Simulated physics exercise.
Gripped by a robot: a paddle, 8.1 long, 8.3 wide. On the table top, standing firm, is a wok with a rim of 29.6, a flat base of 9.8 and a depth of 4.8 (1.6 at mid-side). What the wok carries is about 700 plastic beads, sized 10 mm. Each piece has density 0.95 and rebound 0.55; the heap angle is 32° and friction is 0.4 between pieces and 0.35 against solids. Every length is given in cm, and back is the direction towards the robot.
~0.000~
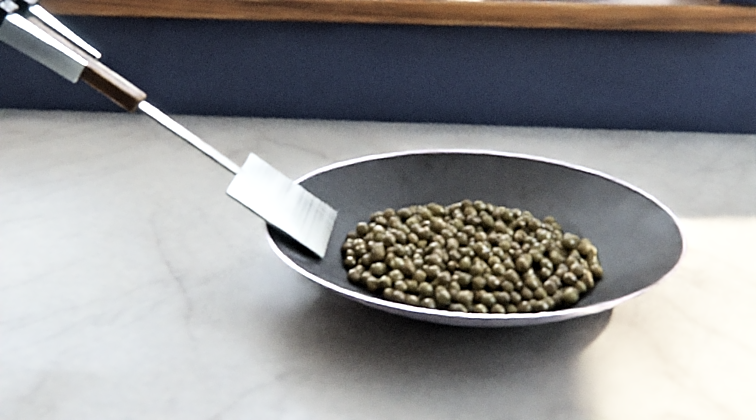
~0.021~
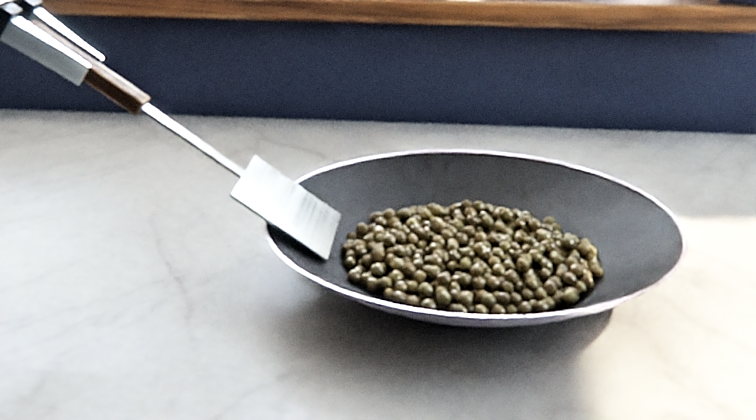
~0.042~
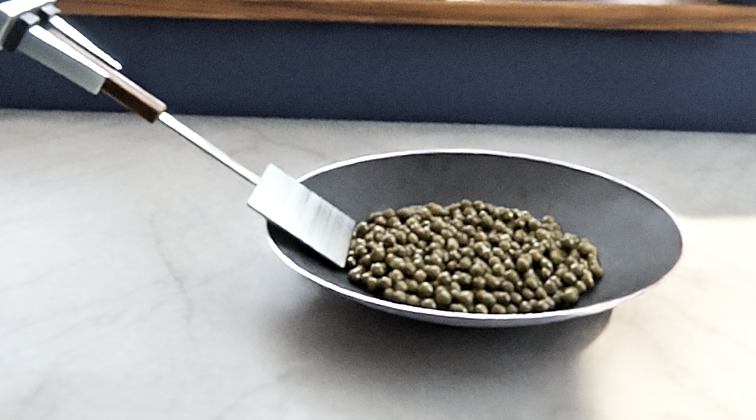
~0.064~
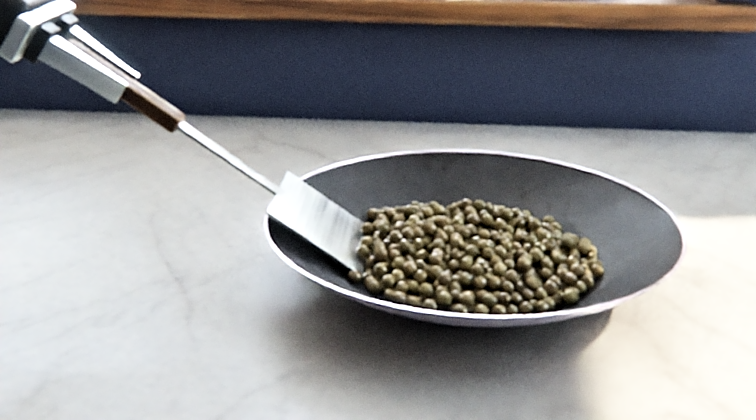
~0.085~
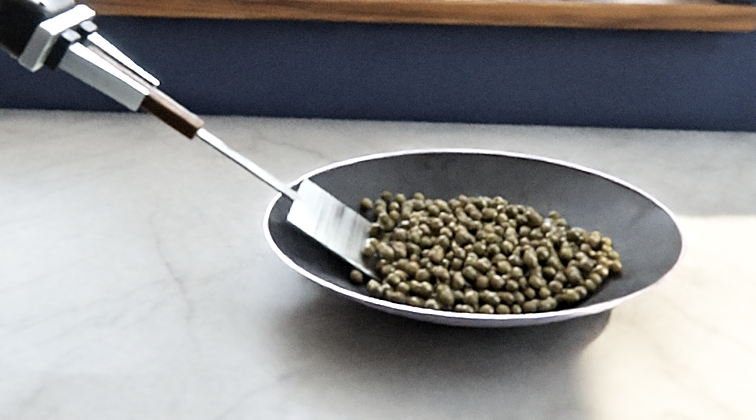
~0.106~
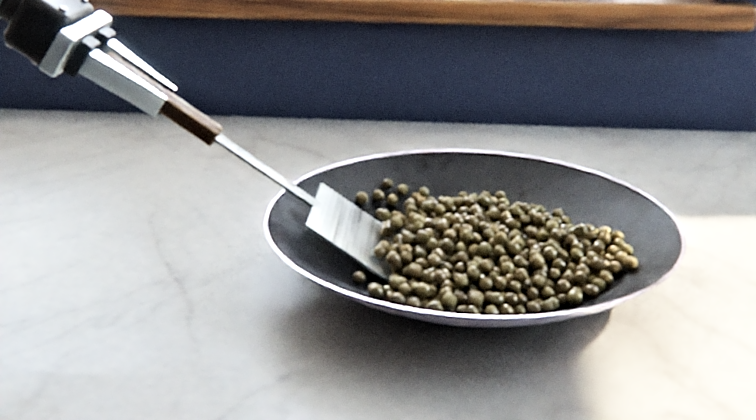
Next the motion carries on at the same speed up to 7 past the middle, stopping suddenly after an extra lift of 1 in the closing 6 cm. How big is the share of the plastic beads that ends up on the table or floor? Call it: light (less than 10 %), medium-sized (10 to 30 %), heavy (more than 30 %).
It comes out light.
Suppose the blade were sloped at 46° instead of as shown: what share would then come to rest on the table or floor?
Estimate: Approx. 0 %.
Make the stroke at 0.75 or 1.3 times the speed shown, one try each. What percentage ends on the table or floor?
5 and 10 %.
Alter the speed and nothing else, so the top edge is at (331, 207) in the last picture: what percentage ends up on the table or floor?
My guess is around 5 percent.
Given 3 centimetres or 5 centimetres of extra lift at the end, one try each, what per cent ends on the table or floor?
About 5 and 5 per cent.
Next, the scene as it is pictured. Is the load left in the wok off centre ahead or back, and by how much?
Roughly 5.5 centimetres ahead.
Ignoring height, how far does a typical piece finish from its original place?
The figure is about 5 cm.
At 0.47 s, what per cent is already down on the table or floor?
Some 0 per cent.
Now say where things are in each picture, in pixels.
The paddle top edge at (239, 172), sloping 35°; upper third of the load around (469, 245), from x 350 to 595, top at y 205; 699 in the wok, in the first frame.
The paddle top edge at (243, 175), sloping 35°; upper third of the load around (469, 245), from x 350 to 595, top at y 205, in the second frame.
The paddle top edge at (259, 183), sloping 35°; upper third of the load around (469, 245), from x 350 to 595, top at y 205, in the third frame.
The paddle top edge at (277, 191), sloping 35°; upper third of the load around (465, 243), from x 355 to 595, top at y 205, in the fourth frame.
The paddle top edge at (296, 198), sloping 35°; upper third of the load around (476, 242), from x 355 to 615, top at y 195, in the fifth frame.
The paddle top edge at (314, 204), sloping 35°; upper third of the load around (491, 243), from x 360 to 630, top at y 185; 699 in the wok, in the sixth frame.
After 0.17 s, sloping 35°, highest piece 5 above the table; 699 in the wok.
After 0.24 s, sloping 35°, highest piece 6 above the table; 699 in the wok.
After 0.47 s, sloping 35°, highest piece 6 above the table; 679 in the wok, 16 on the table or floor, 4 on the blade or in flight.
After 1.52 s, sloping 35°, highest piece 6 above the table; 679 in the wok, 20 on the table or floor.
In the end, 679 in the wok, 20 on the table or floor. That is 3 % on the table or floor.
